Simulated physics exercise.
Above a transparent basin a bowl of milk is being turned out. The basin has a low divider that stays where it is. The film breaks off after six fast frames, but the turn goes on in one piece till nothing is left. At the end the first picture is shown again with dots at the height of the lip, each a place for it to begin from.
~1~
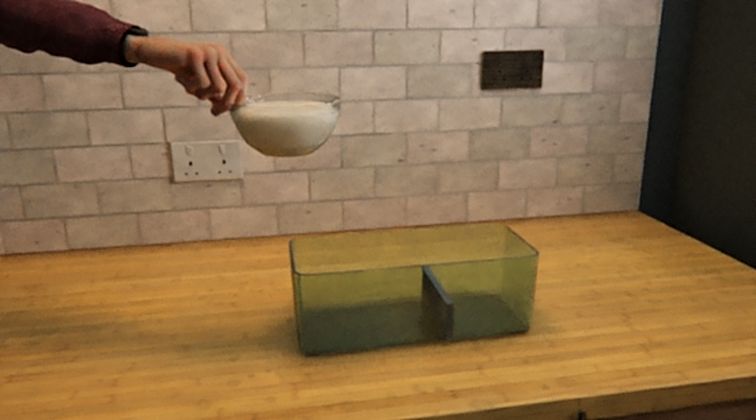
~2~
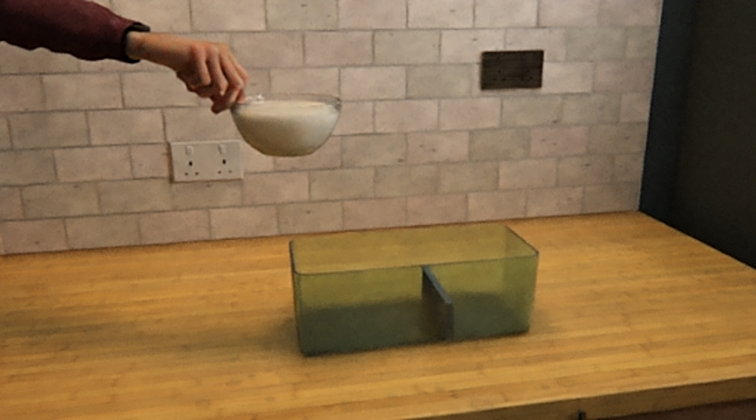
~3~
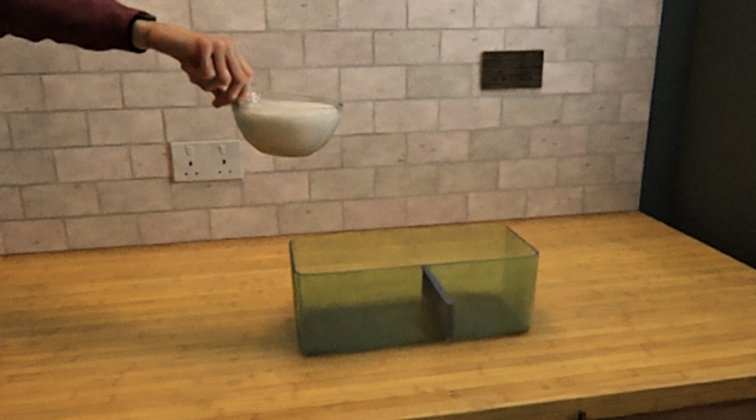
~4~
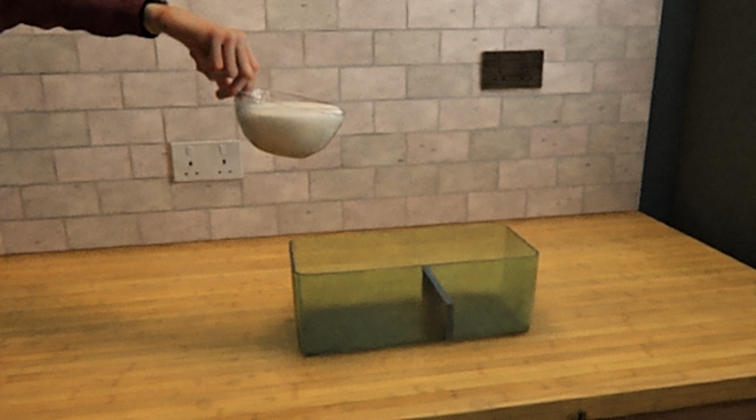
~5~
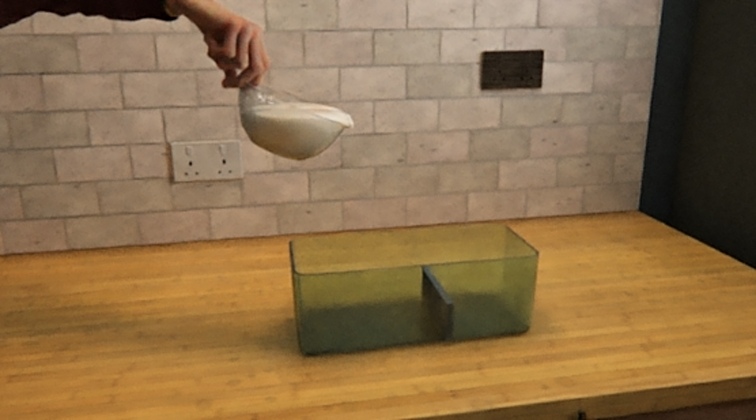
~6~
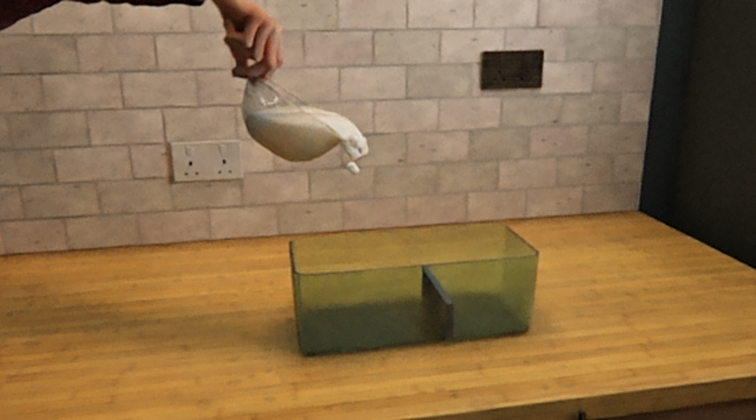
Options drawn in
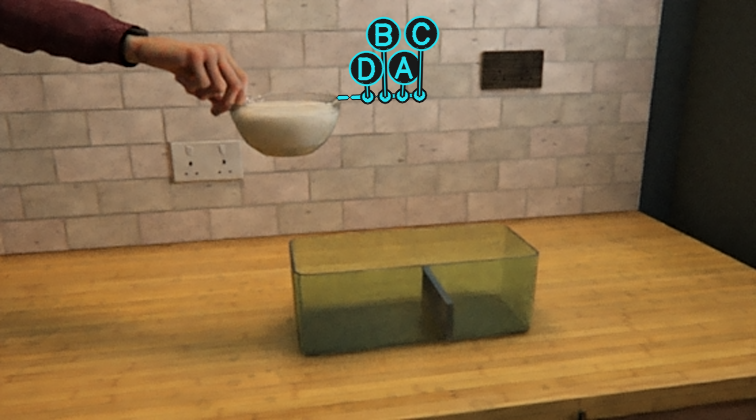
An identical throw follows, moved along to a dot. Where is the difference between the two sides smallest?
B.
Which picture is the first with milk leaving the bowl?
In picture 5.
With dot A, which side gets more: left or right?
The right side.
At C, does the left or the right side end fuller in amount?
The right side.
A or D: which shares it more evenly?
Here it is dot A.
On the marked copy, A at (402, 95); B at (385, 96); C at (419, 95); D at (367, 96).
With A, about 27 % ends left of the wall and 72 % right of it.
With B, about 50 % ends left of the wall and 49 % right of it.
With C, about 14 % ends left of the wall and 84 % right of it.
With D, about 82 % ends left of the wall and 15 % right of it; 3 % is lost outside.
